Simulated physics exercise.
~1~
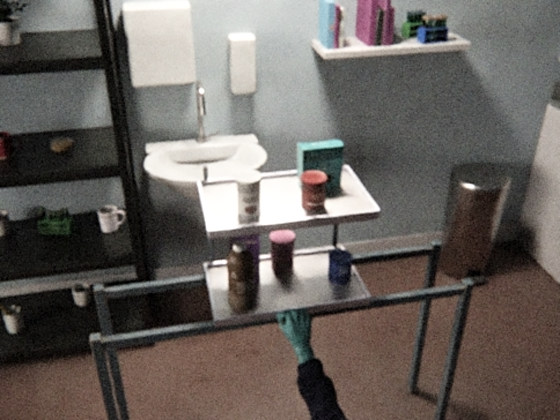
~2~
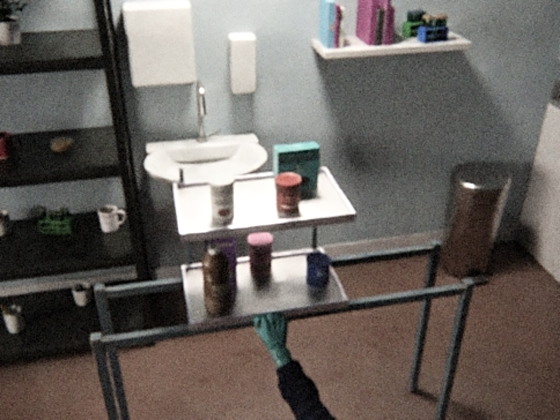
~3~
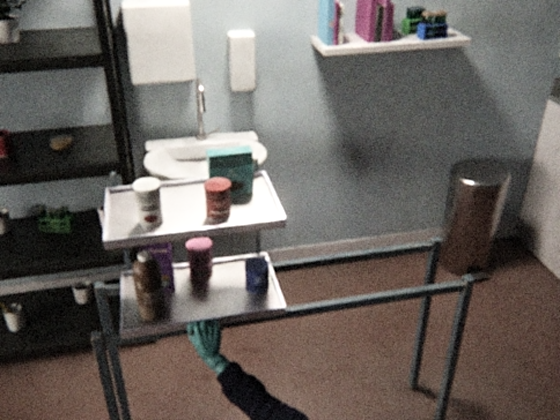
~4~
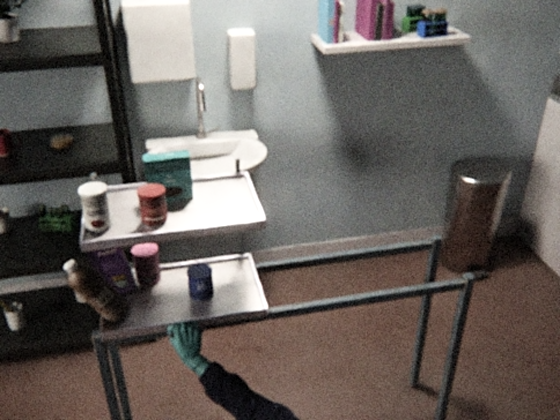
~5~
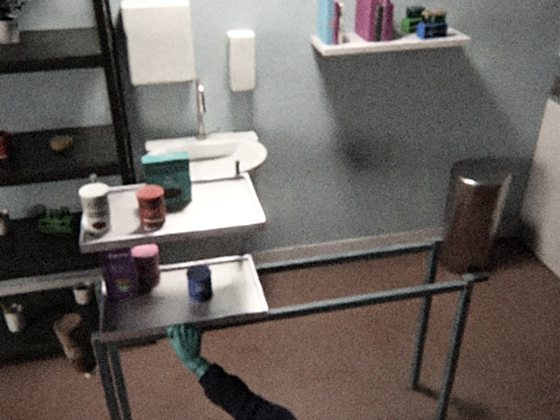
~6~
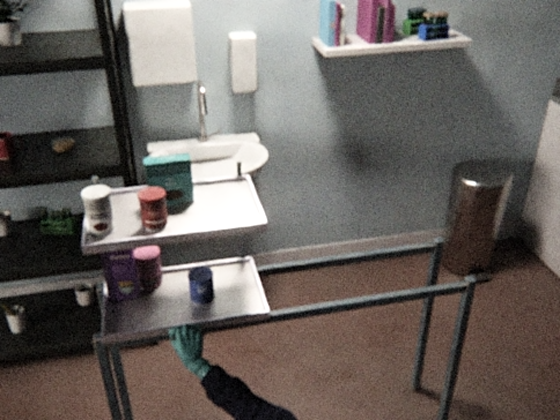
At the start, a two-level shelf holding tins, packets and a brown bottle stands on a metal frame in front of a sink, with a green-gloved hand at its lower front edge. The shelf slides left along the rails, the hand moving with it and the items still upright. As it reaches the left end, the items shift left on their trays, the blue tin clearly leaving its spot, and the brown bottle leans over the edge. The bottle then drops off upside down and goes out of sight. Finally, the shelf rests at the left, the remaining items still aboard.
